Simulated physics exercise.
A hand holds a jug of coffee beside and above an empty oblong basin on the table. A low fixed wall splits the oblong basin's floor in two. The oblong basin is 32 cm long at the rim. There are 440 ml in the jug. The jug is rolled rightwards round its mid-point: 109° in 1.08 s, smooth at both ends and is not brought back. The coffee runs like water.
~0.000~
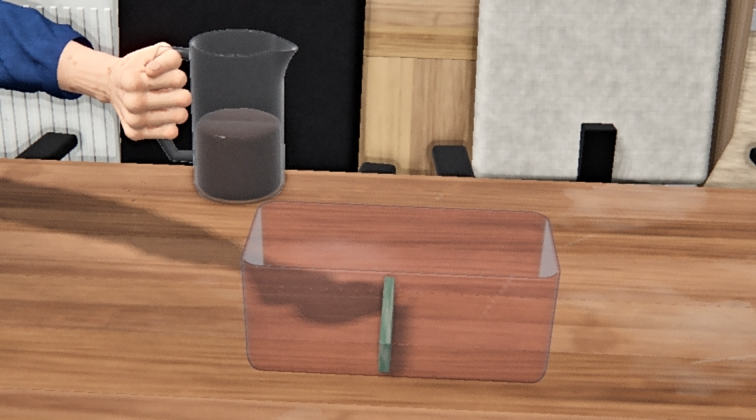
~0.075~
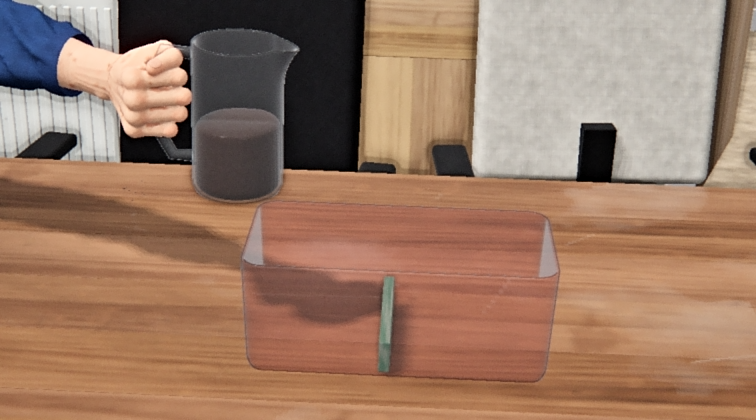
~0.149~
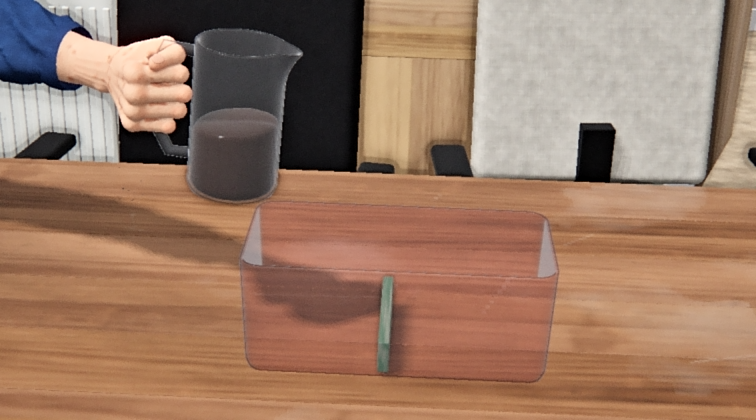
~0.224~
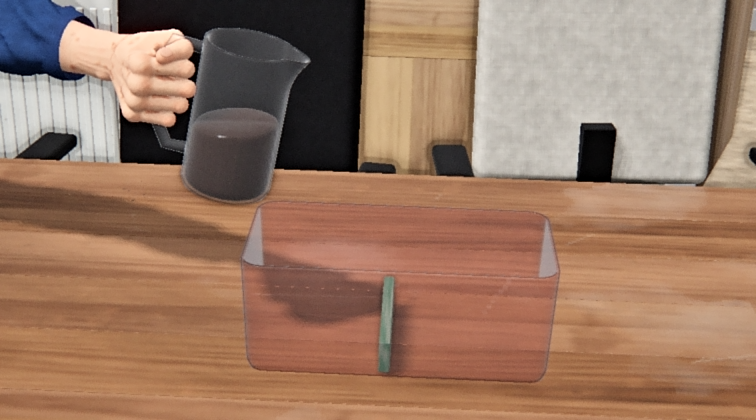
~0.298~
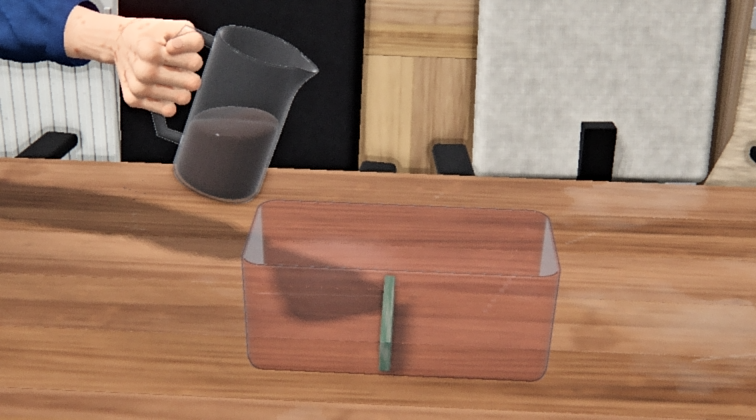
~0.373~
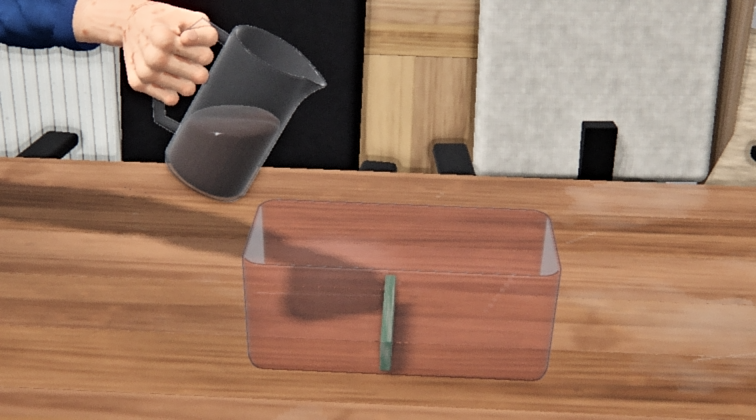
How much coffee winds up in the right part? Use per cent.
Roughly 18 per cent is past the wall.
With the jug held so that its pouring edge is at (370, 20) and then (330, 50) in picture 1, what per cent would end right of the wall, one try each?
First 90, then 90 per cent.
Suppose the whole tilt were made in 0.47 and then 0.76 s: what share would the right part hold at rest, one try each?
First 30, then 20 per cent.
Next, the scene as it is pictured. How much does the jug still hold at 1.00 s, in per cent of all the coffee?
Near 40 in a hundred.
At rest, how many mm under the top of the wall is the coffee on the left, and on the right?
Some 20 mm on the left and 34 mm on the right.
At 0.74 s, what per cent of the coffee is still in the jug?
About 98 per cent.
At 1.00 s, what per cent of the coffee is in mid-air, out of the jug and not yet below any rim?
About 20 per cent.
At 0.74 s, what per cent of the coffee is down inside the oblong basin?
Some 0 per cent.
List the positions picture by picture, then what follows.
Tilt 0°; pouring edge (297, 47); surface from (197, 120) to (281, 122); the oblong basin's rim runs from (251, 233) to (553, 246); the wall's top is at (388, 310), in the first picture.
Tilt 1°; pouring edge (298, 48); surface from (197, 120) to (281, 121), in the second picture.
Tilt 5°; pouring edge (302, 52); surface from (195, 121) to (279, 122), in the third picture.
Tilt 11°; pouring edge (310, 60); surface from (194, 121) to (279, 122), in the fourth picture.
Tilt 19°; pouring edge (318, 70); surface from (190, 120) to (279, 122), in the fifth picture.
Tilt 29°; pouring edge (326, 84); surface from (184, 122) to (282, 121), in the sixth picture.
By 0.74 s the tilt is 84° and 97 per cent is still to pour, 0 is left of the wall and 0 right of it.
By 1.00 s the tilt is 108° and 40 per cent is still to pour, 34 is left of the wall and 6 right of it.
By 1.28 s the tilt is 109° and 4 per cent is still to pour, 75 is left of the wall and 17 right of it.
By 1.58 s the tilt is 109° and 0 per cent is still to pour, 82 is left of the wall and 18 right of it.
At rest 81 per cent lies left of the wall, 18 right of it and 1 outside.
